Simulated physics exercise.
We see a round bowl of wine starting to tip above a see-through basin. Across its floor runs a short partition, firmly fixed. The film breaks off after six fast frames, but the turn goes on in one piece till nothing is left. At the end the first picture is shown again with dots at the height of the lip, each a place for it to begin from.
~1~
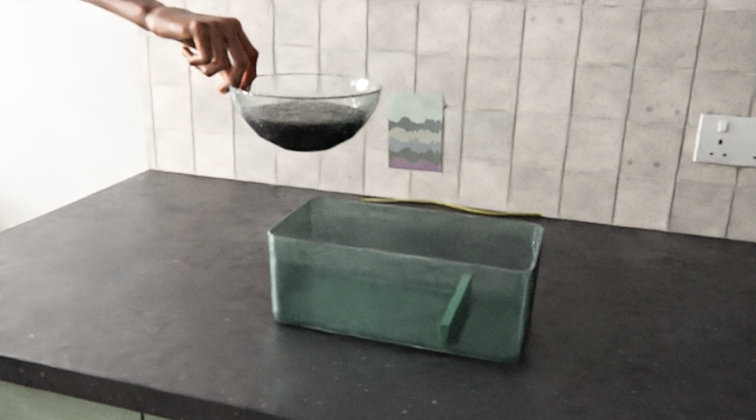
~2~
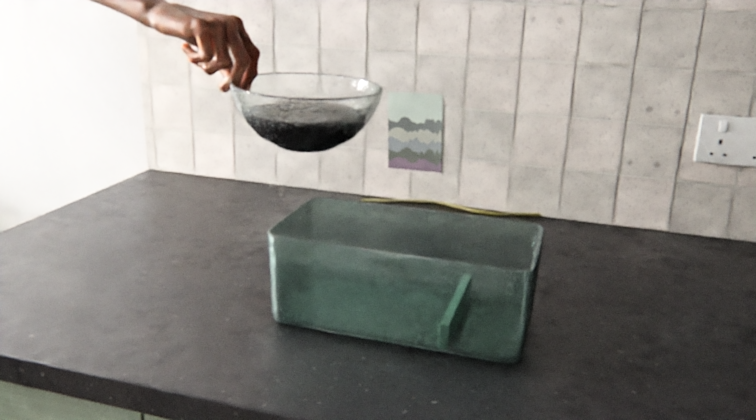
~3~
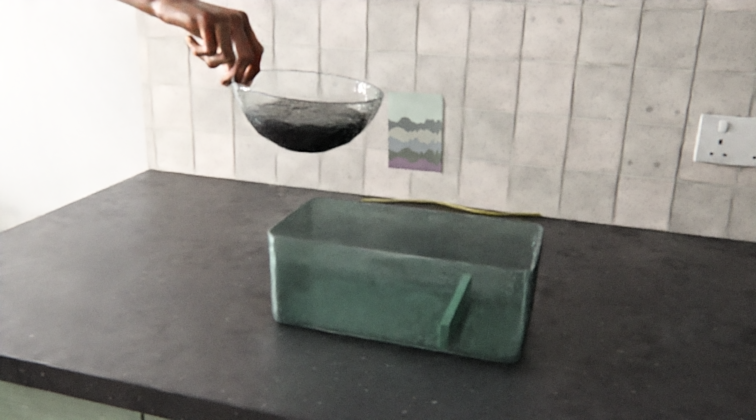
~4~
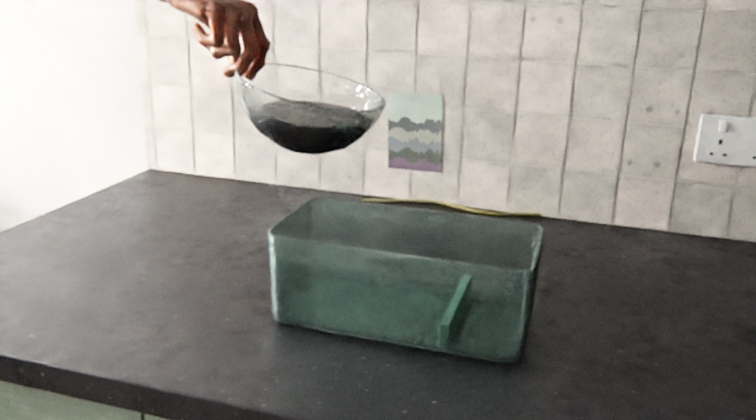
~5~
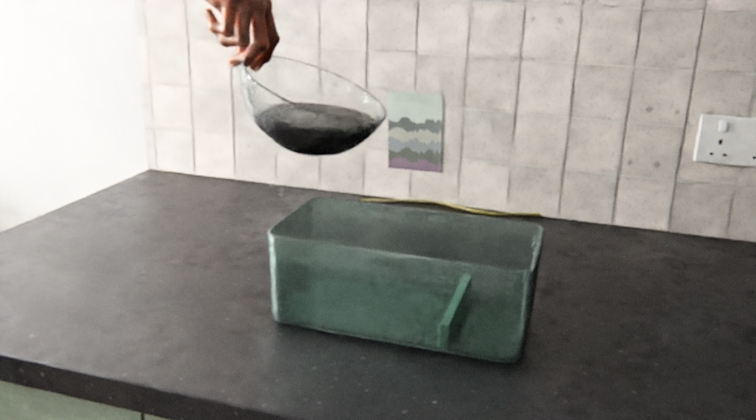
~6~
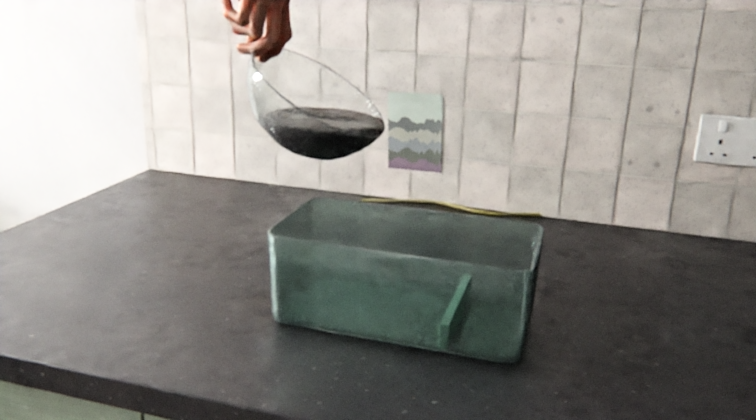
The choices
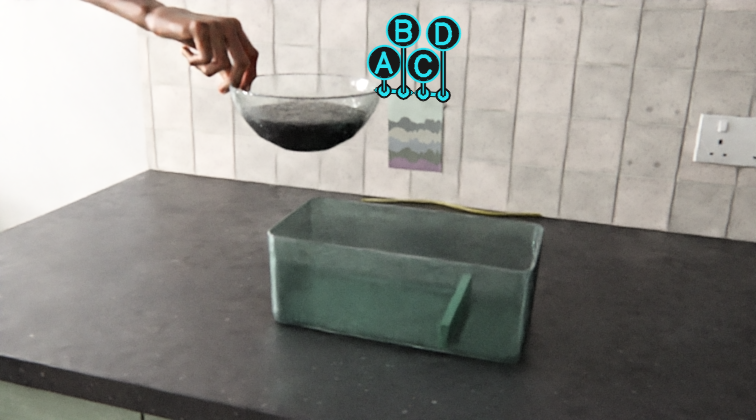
A hand held a round glass bowl of dark liquid above a see-through greenish basin with a short partition inside, then gradually tilted it to the right until the liquid reached the lip.
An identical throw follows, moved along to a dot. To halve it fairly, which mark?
The answer is dot D.
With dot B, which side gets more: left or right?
The left side.
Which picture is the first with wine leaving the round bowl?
In picture 6.
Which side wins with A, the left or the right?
More ends on the left.
On the marked copy, A at (384, 90); B at (403, 92); C at (423, 93); D at (443, 95).
Choosing A, about 90 % ends left of the wall and 10 % right of it.
Choosing B, about 93 % ends left of the wall and 6 % right of it.
Choosing C, about 70 % ends left of the wall and 29 % right of it.
Choosing D, about 48 % ends left of the wall and 52 % right of it.
